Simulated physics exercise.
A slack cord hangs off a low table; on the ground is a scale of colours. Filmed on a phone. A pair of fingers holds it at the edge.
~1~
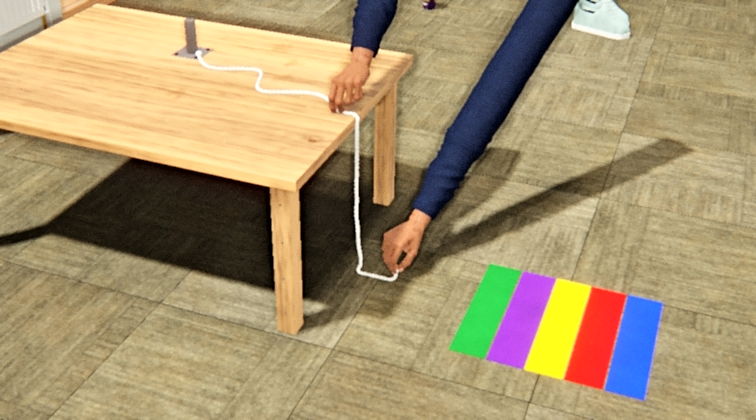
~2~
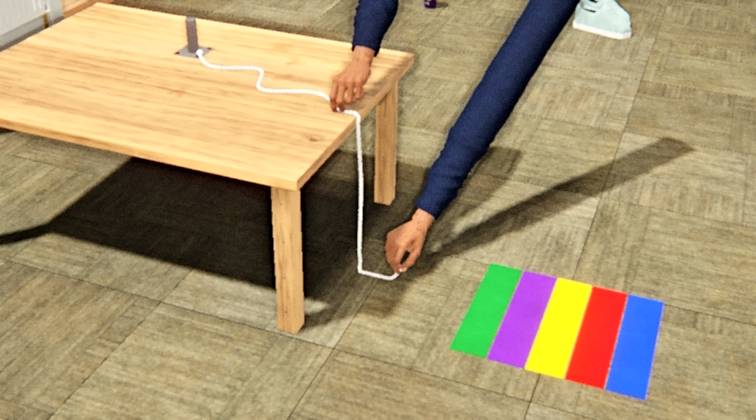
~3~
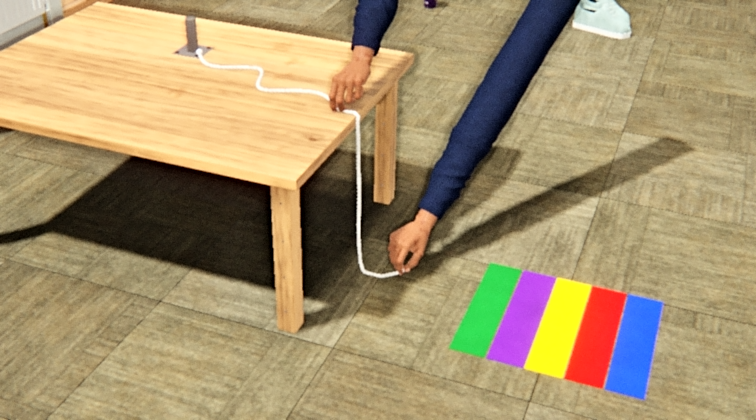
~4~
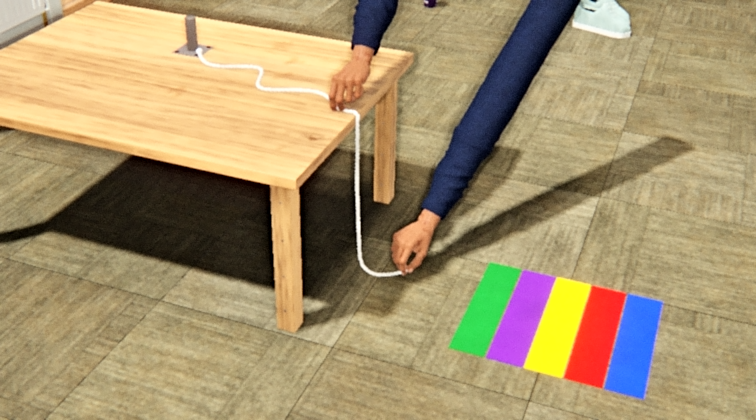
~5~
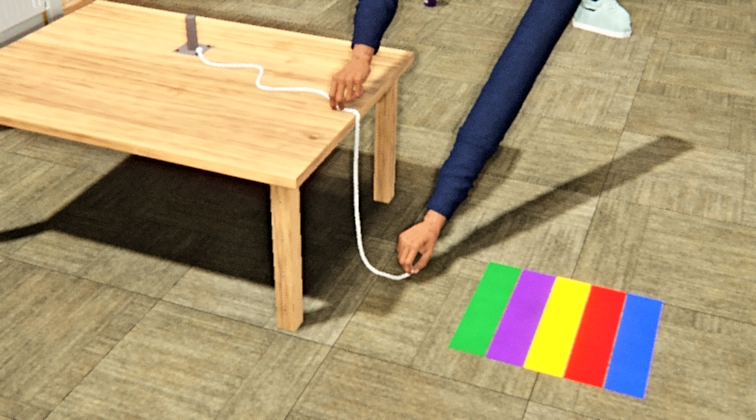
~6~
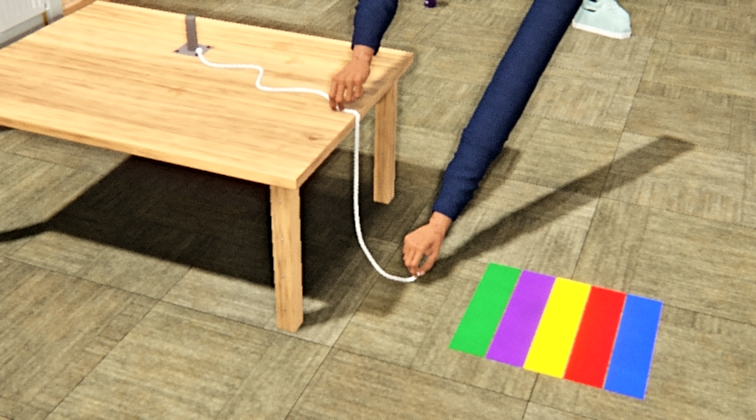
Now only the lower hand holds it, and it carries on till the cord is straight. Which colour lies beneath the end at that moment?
Yellow.
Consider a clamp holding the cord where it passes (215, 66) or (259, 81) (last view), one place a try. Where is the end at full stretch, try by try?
(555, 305), then (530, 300).
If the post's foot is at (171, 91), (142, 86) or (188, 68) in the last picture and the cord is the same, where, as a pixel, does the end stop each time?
Going through the tries, you get (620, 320), then (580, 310), then (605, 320).
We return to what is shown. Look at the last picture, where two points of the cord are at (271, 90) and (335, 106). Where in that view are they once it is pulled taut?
Roughly at (309, 90), and the other roughly at (374, 125).
Soon after, end near (506, 295); over green.
After that, end near (543, 304); over purple.
At the stop, end near (566, 309); over yellow. The end stops over the yellow strip.
